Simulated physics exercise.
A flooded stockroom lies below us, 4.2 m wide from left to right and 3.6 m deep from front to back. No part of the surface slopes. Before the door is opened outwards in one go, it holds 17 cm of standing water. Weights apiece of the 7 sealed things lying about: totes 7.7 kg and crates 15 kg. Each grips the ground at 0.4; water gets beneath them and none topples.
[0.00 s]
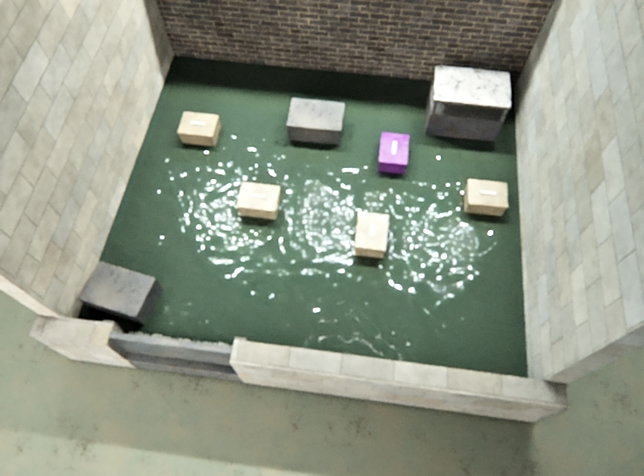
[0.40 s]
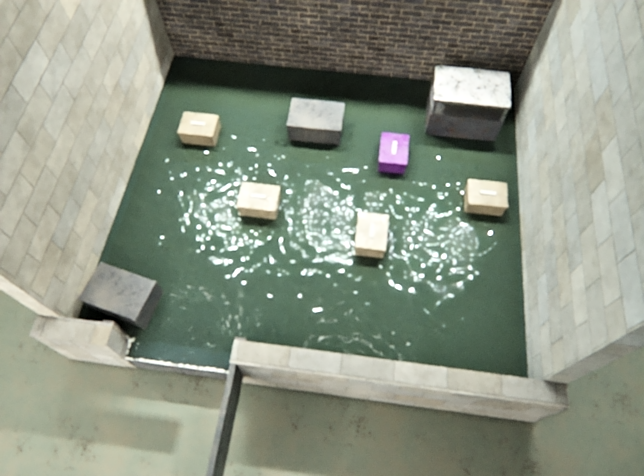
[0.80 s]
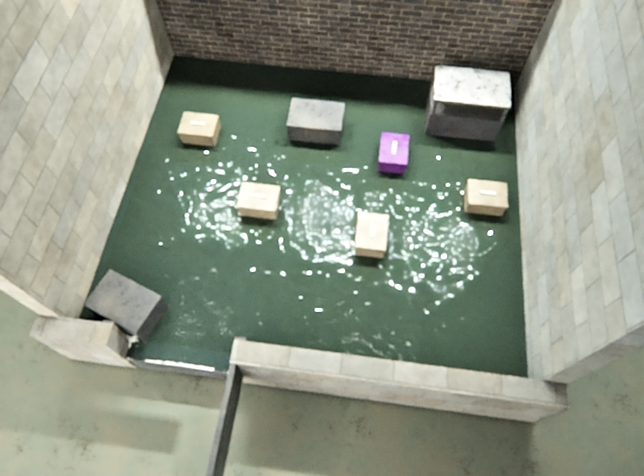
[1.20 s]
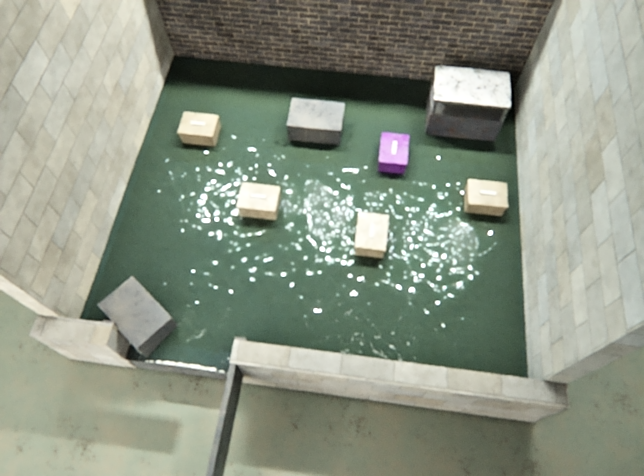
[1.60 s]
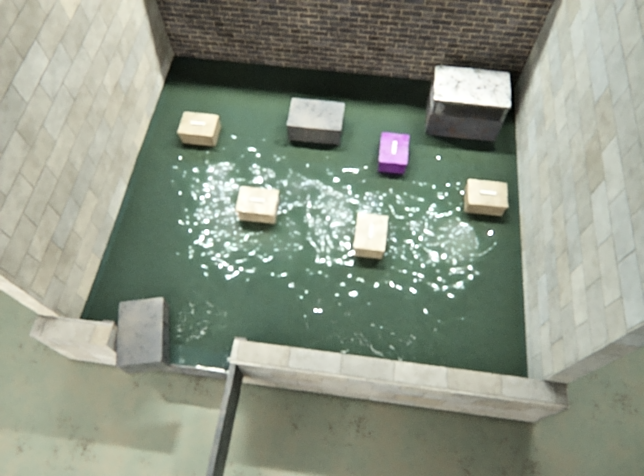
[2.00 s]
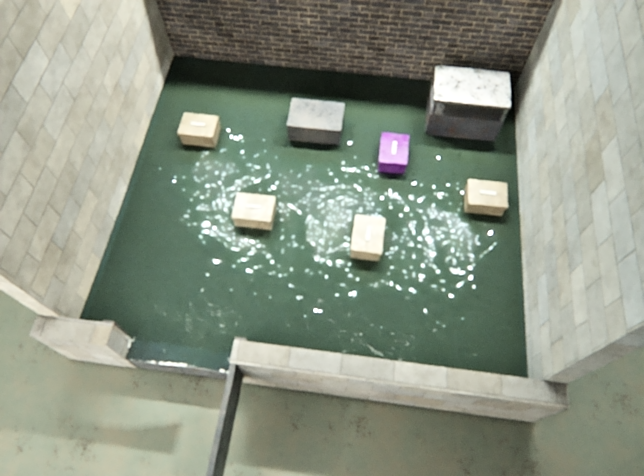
Flooded stockroom with its door swinging outwards, a dark grey crate turning at the opening and leaving view, pale boxes shifting slightly.
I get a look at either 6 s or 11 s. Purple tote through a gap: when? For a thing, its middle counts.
Oh, that one's out only past the later deadline, if at all.
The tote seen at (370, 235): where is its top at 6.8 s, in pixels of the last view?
Estimated pixel: About (297, 267).
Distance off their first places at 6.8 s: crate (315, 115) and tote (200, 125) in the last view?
Put simply, 40 cm for the first and 60 cm for the second.
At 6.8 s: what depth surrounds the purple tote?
Roughly 13 cm at that moment.
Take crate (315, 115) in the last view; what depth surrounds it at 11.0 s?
Around 11 centimetres.
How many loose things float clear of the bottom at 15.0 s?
Just then, the number is 4.
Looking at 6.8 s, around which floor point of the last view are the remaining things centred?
Mean position approx. (298, 223).
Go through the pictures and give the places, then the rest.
In the first picture, the purple tote at (394, 148), afloat; about 2470 L in view; 0 of 7 have shifted.
In the second picture, the purple tote at (394, 148), afloat; 17 cm deep round most things; 0 of 7 have shifted.
In the third picture, the purple tote at (394, 148), afloat; about 2420 L in view; 1 of 7 have shifted.
In the fourth picture, the purple tote at (394, 148) floats; 17 cm deep round most things; 1 of 7 have shifted.
In the fifth picture, the purple tote at (394, 148), afloat; about 2360 L in view; 1 of 7 have shifted.
In the sixth picture, the purple tote at (394, 148) floats; 17 cm deep round most things; 2 of 7 have shifted.
After 3.0 s the purple tote is near (390, 153), 0.1 m from its start, afloat; 1 of 7 are out; 6 afloat.
After 6.8 s the purple tote is near (365, 164), 0.4 m from its start, afloat; 1 of 7 are out; 6 afloat.
After 11.0 s the purple tote is near (355, 187), 0.6 m from its start, afloat; 2 of 7 are out; 4 afloat.
After 15.0 s the purple tote is near (332, 193), 0.9 m from its start, afloat; 3 of 7 are out; 4 afloat.
